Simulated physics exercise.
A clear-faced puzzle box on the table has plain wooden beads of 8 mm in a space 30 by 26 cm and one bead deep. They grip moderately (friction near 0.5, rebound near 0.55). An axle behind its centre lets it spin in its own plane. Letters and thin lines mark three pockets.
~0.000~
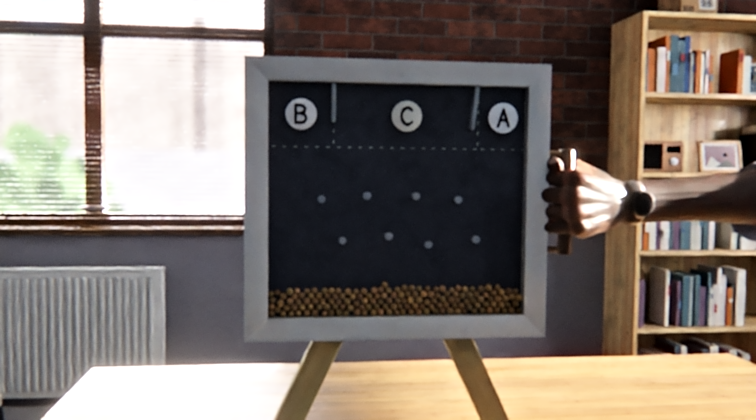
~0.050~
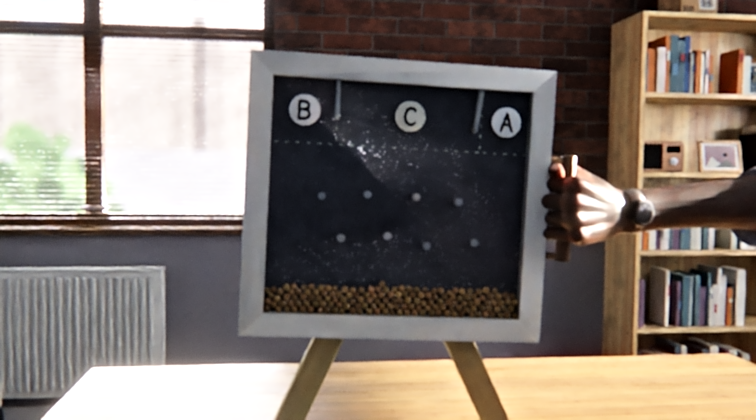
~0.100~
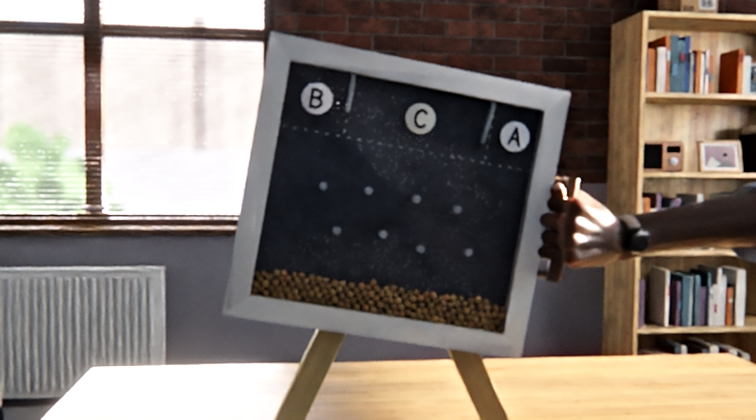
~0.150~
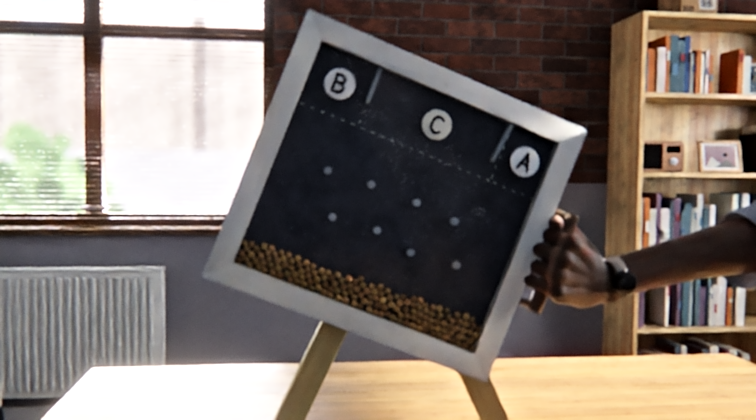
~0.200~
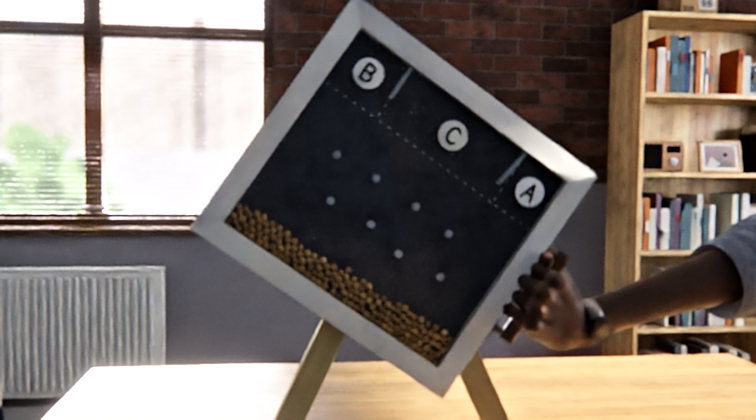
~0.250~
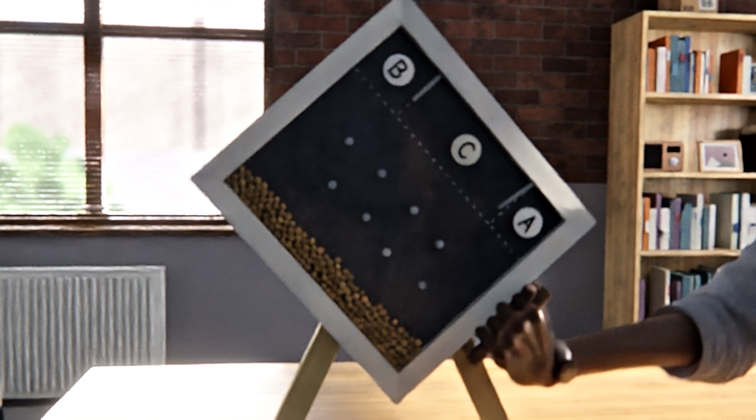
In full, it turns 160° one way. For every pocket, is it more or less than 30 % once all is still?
Pocket A more, pocket B less, pocket C more than 30 %.
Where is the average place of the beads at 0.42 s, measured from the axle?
About 11 cm left and 3 cm below.
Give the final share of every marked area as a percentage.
Pocket A: 45; pocket B: 0; pocket C: 40.
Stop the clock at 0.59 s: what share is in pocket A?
Roughly 10 per cent.
By 0.42 s, it stands 93° clockwise; the beads' middle is 11 cm left of and 3 cm below the centre; nothing in the marked areas.
By 0.59 s, it stands 139° clockwise; the beads' middle is 10 cm left of and 4 cm below the centre; A 10 %, C 5 %.
By 0.74 s, it stands 160° clockwise; the beads' middle is 8 cm left of and 8 cm below the centre; A 40 %, C 15 %.
All still by 1.6 s, it stands 160° clockwise; A 45 %, B 0 %, C 40 %, elsewhere 20 %.
